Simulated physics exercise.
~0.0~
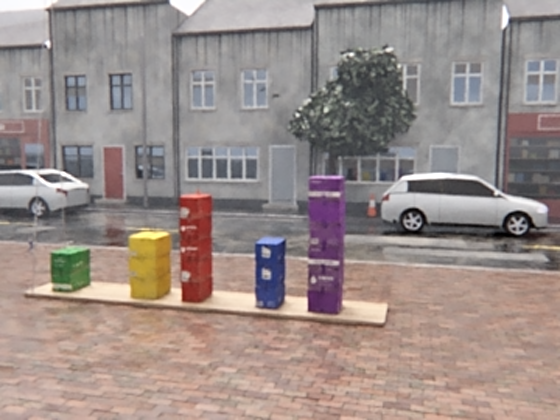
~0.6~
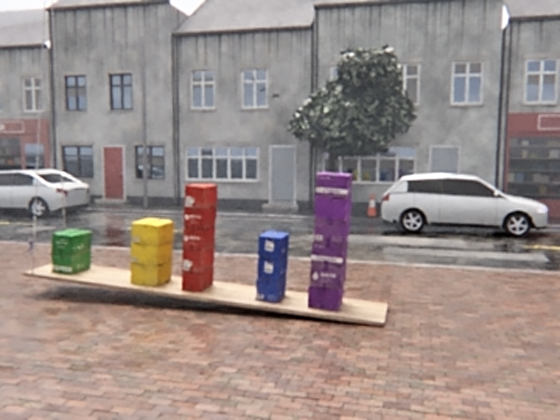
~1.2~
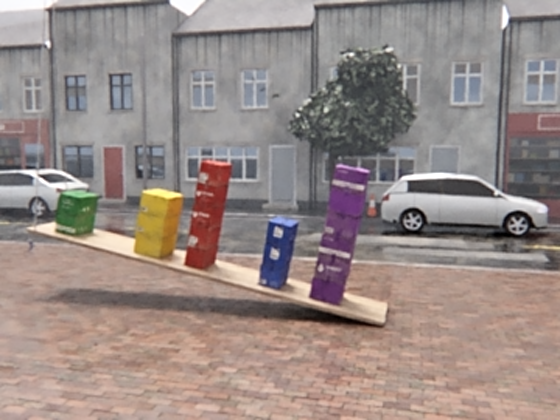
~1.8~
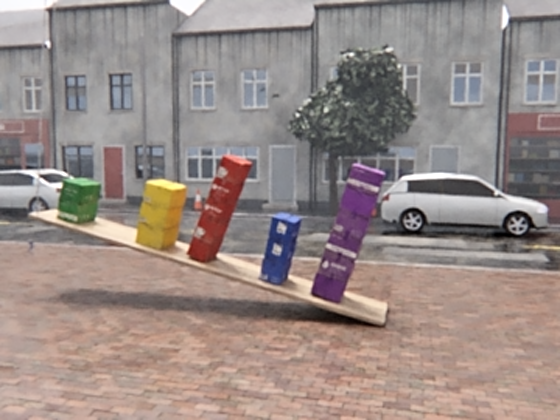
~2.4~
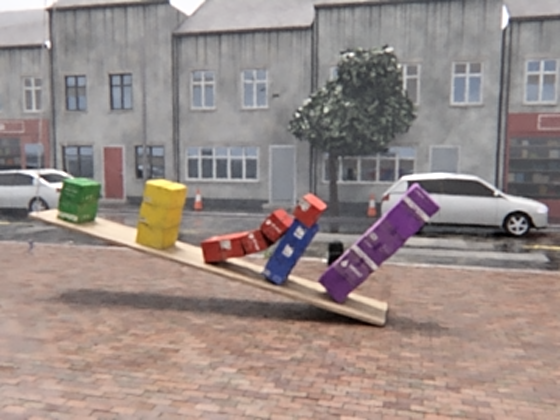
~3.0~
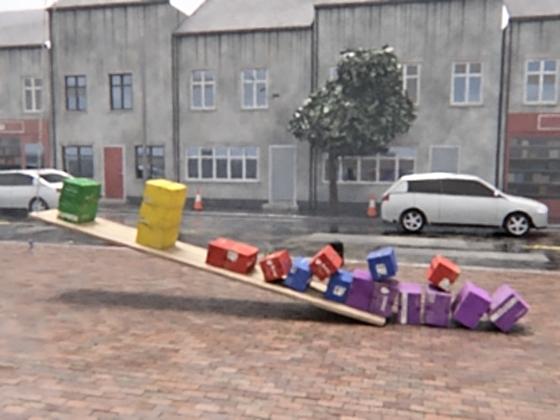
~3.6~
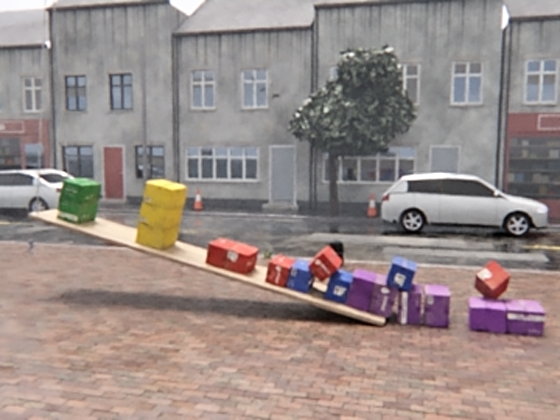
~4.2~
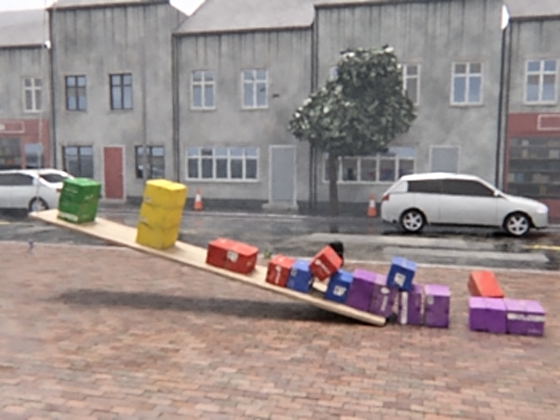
The clip shows five coloured stacks of cartons on a flat board that tilts down to the right until the red, blue and purple stacks topple and scatter across its lower end and the brick paving, while the green and yellow stacks stay standing.
